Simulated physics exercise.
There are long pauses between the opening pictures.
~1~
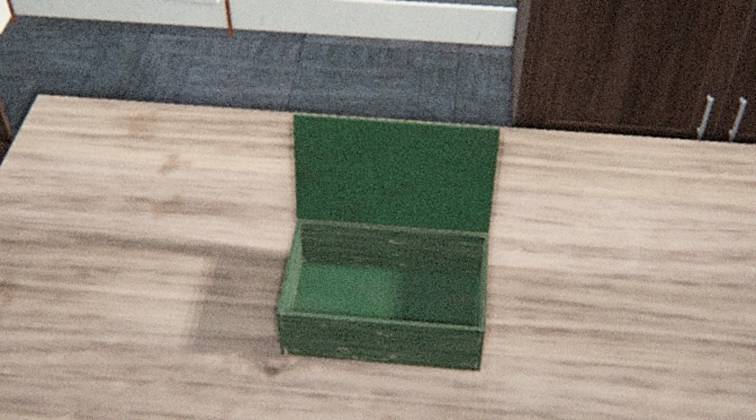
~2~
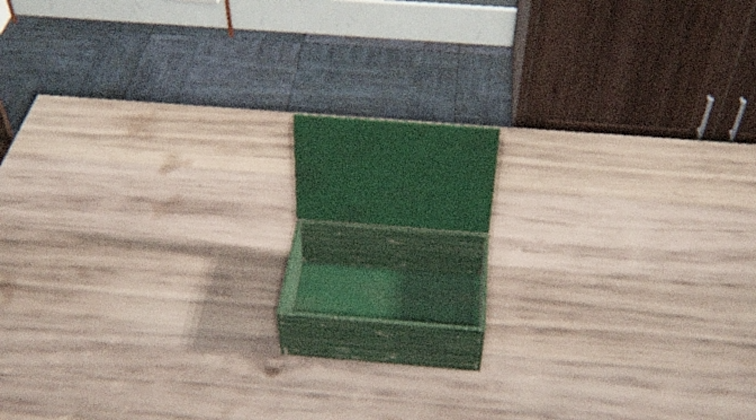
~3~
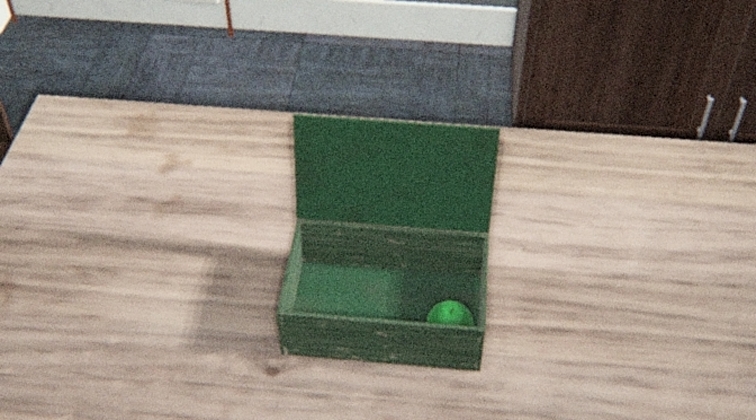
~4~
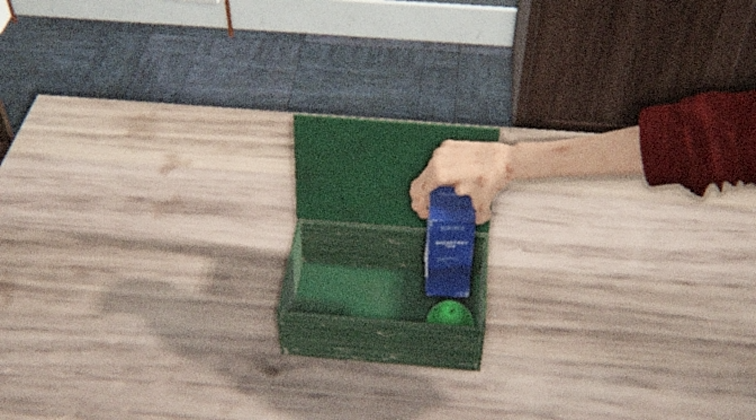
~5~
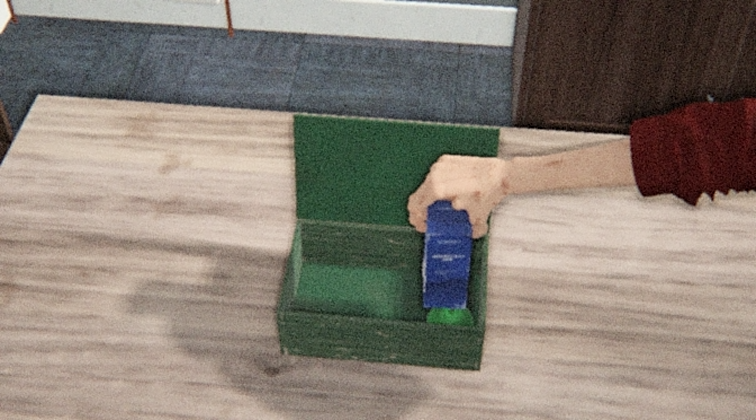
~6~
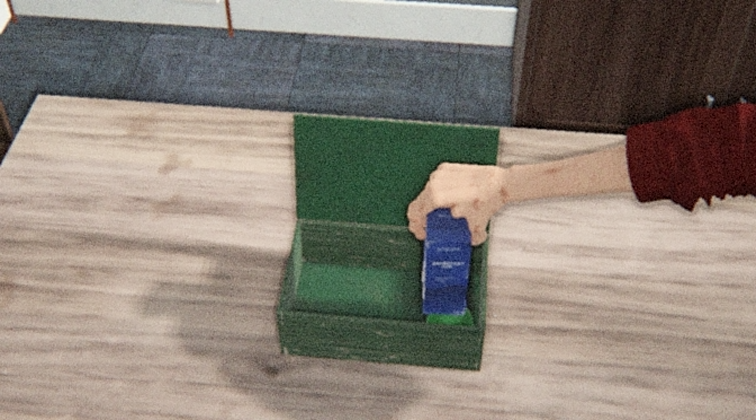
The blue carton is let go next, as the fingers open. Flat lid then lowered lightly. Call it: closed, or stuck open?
Closed.
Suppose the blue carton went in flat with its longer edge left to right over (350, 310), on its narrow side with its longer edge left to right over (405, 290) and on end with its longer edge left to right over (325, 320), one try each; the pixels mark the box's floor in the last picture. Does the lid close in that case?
First - shut down; second - shut down; third - not shut.
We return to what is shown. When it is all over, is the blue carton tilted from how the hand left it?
Once everything settles, the blue carton ends up at a slant.
Then, 0.90 s after the last picture, lid starting down; blue carton on its side near (368, 296).
Then, 1.80 s after the last picture, lid 45° above the rim; blue carton on its side near (368, 296).
At rest, lid shut; tipped over in the box, blue carton; green apple in place. Seen from the same camera at the end, blue carton near (368, 296).
